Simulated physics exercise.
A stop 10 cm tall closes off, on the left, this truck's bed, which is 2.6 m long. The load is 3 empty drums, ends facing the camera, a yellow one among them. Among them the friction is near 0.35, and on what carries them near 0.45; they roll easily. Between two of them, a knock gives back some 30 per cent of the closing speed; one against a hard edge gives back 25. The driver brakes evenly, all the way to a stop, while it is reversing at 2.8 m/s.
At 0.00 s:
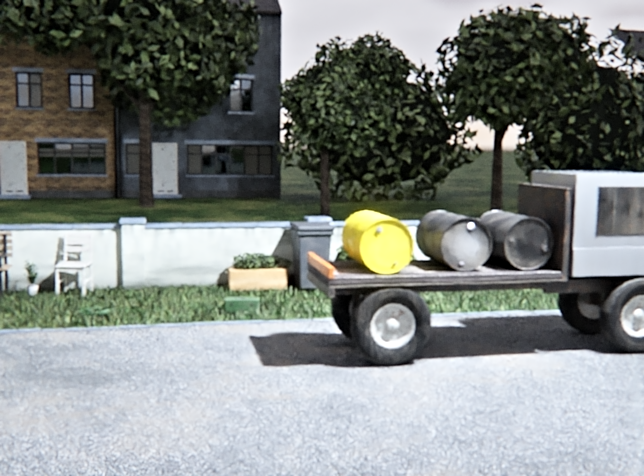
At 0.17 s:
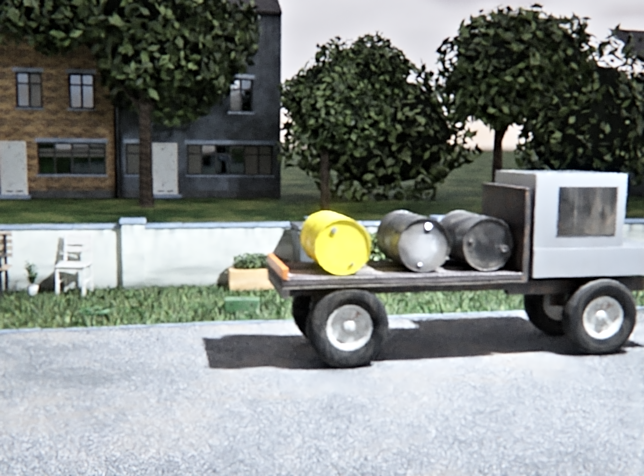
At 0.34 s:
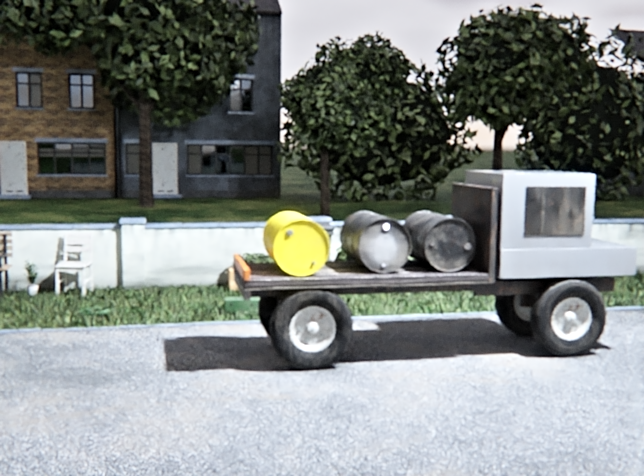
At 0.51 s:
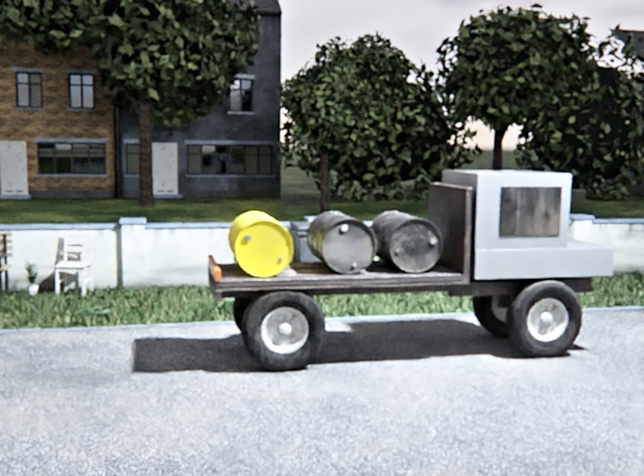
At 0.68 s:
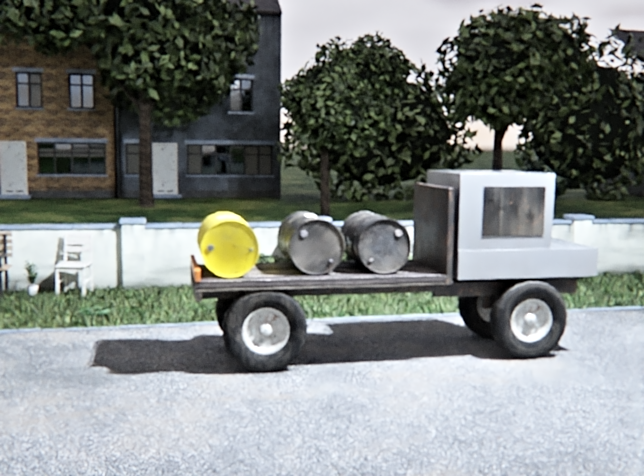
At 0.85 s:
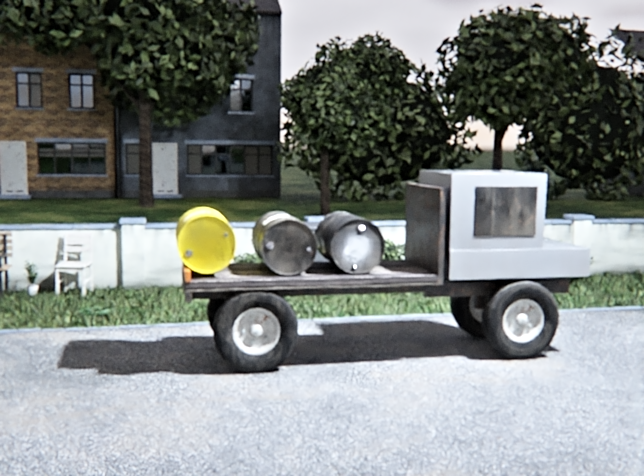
On a street in front of a low white wall and trees, a flatbed truck backed leftward, gradually slowing, while a yellow drum and two gray ones rolled left along its bed.
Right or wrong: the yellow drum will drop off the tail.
Right.
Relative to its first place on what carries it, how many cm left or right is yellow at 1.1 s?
Yellow 55 left.
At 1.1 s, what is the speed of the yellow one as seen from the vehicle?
Speed: Around 0.3 m/s.
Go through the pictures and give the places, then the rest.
Yellow (388, 246); tail bar at (331, 273); speed 2.8 m/s; 3 of the 3 make up the bottom layer on the bed, in the first frame.
Yellow (343, 247); tail bar at (286, 274); speed 2.5 m/s, in the second frame.
Yellow (302, 248); tail bar at (247, 275); speed 1.9 m/s, in the third frame.
Yellow (264, 248); tail bar at (218, 276); speed 1.4 m/s, in the fourth frame.
Yellow (231, 249); tail bar at (198, 276); speed 0.8 m/s, in the fifth frame.
Yellow (207, 244); tail bar at (188, 277); speed 0.3 m/s, in the sixth frame.
Then, 1.1 s in, yellow is on the bed, 5 cm from the bar, rolling towards it; 0 over the tail so far.
Then, 1.3 s in, yellow is on the bed, 5 cm from the bar, rolling towards it; 0 over the tail so far.
Then, 1.5 s in, yellow is going over the tail; 1 over the tail so far.
In the end (3.8 s), yellow is off the end; 1 over the tail so far.
